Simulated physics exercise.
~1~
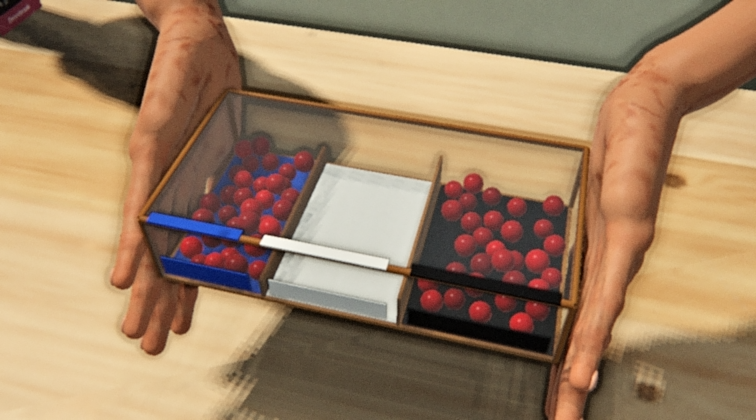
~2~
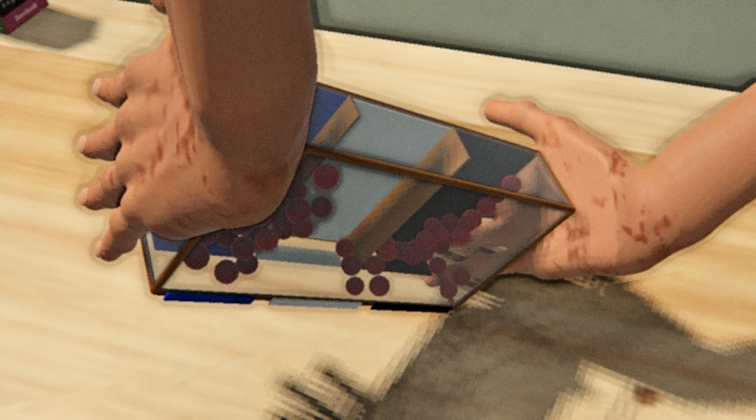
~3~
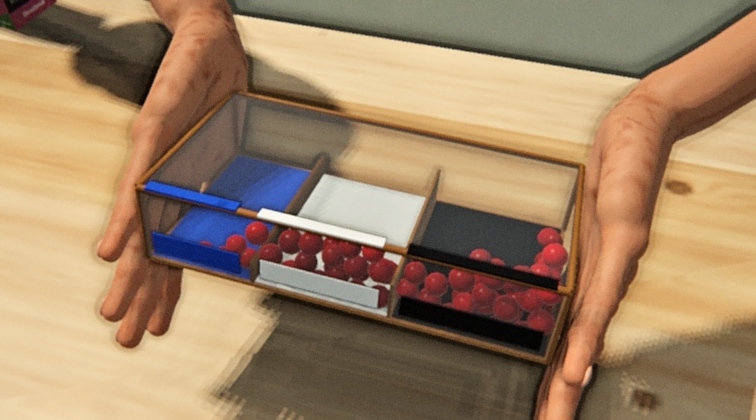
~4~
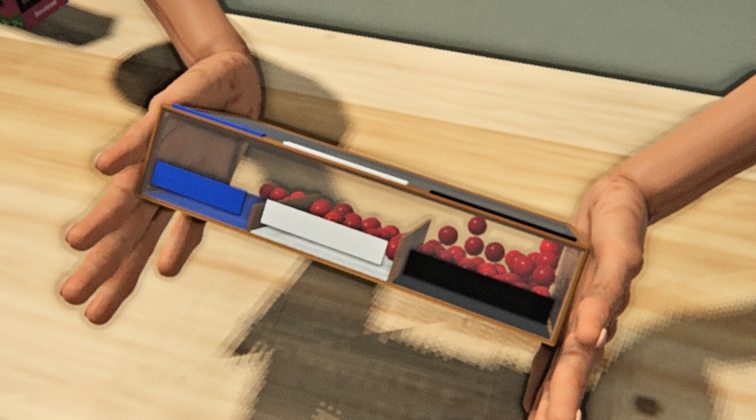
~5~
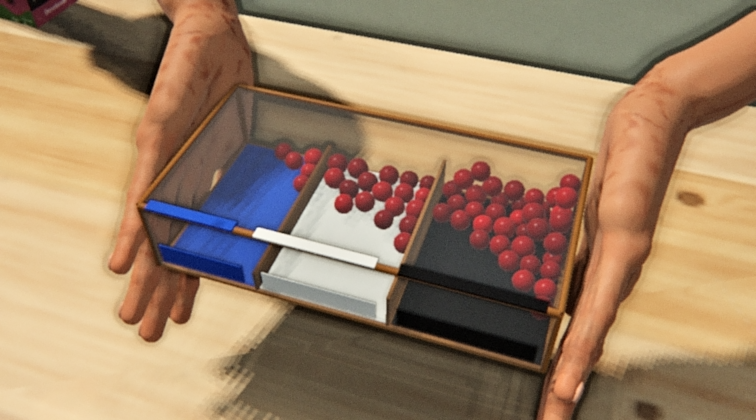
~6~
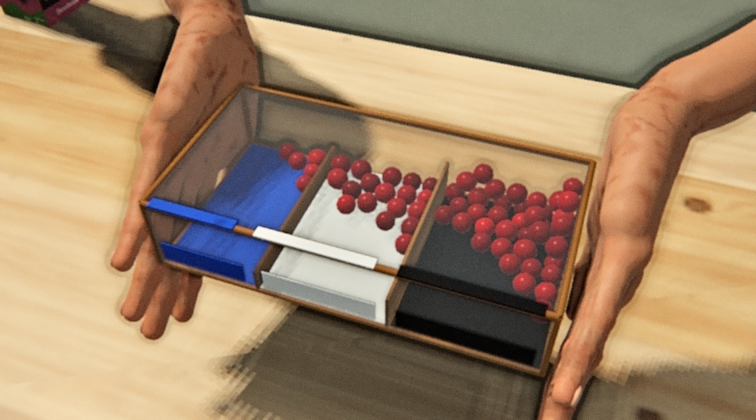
On a pale wooden tabletop, two hands tip a clear-lidded box of red berries steeply, level it, tilt it another way and level it again, shifting berries from the blue section into the white and black ones, with most finally resting in black and fewest in blue.
